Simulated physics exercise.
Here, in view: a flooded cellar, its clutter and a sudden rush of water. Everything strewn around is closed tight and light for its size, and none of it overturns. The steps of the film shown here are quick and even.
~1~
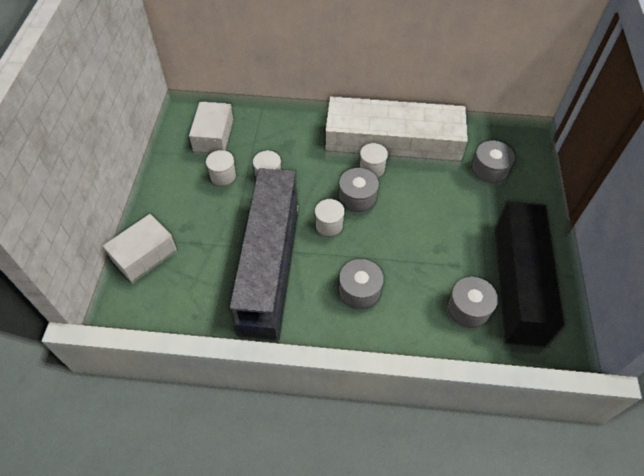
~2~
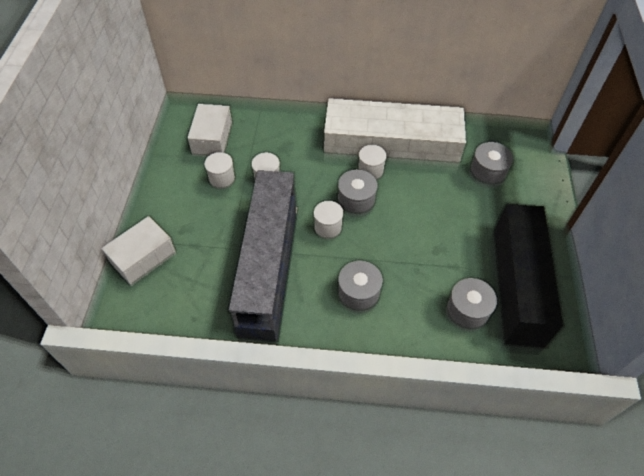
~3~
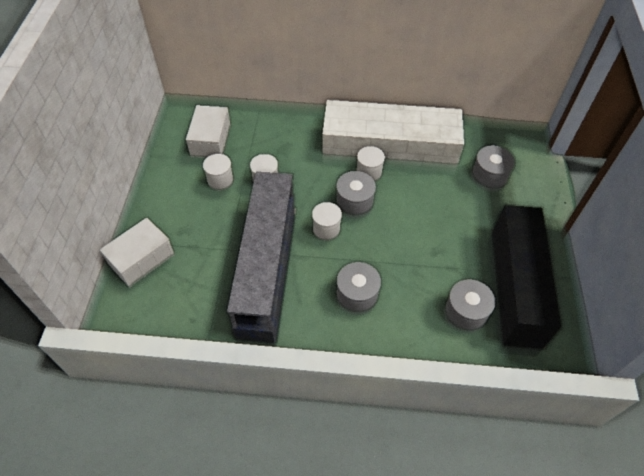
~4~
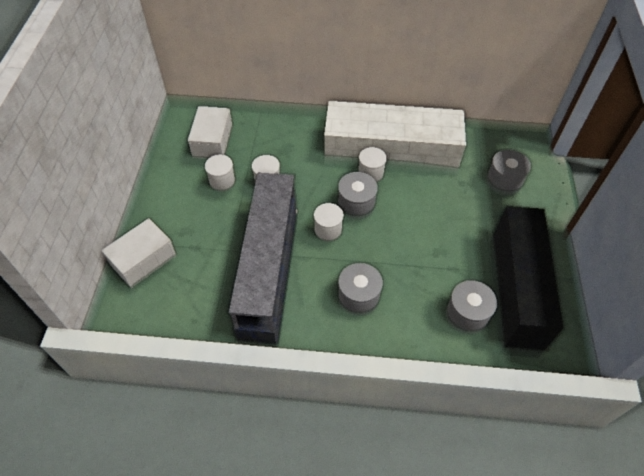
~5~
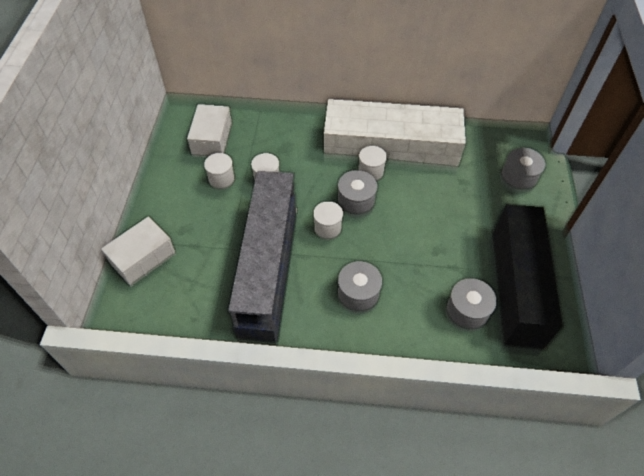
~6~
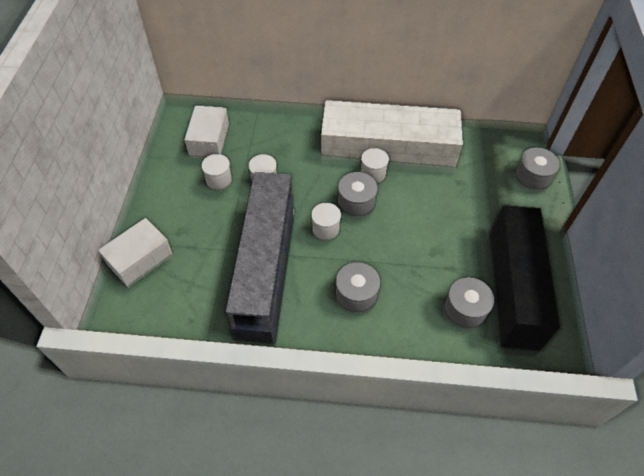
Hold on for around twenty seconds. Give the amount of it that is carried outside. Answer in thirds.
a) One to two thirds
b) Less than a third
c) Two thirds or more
a.
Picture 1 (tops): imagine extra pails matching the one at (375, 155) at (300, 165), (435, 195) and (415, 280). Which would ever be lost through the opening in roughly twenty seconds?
One after the other: Out, gone, kept in.
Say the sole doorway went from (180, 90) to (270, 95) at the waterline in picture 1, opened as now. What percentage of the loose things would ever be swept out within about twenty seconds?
I'd reckon around 70 percent.
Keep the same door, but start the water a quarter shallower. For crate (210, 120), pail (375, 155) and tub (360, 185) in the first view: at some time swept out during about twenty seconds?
Held back, then escapes, then escapes.
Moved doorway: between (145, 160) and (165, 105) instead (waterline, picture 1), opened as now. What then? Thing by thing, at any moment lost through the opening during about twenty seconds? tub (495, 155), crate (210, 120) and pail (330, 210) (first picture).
Remains, escapes, escapes.
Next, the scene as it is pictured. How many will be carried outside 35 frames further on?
5.
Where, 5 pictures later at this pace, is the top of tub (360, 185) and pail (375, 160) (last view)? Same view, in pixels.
They end up close to (399, 184) and close to (429, 158).
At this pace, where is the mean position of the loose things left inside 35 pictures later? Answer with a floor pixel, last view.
(348, 247).
A moment on, 1 of 10 are out; 9 afloat.
Next, 3 of 10 are out; 7 afloat.
Later, 5 of 10 are out; 5 afloat.
In the end, 5 of 10 are out; 5 afloat.
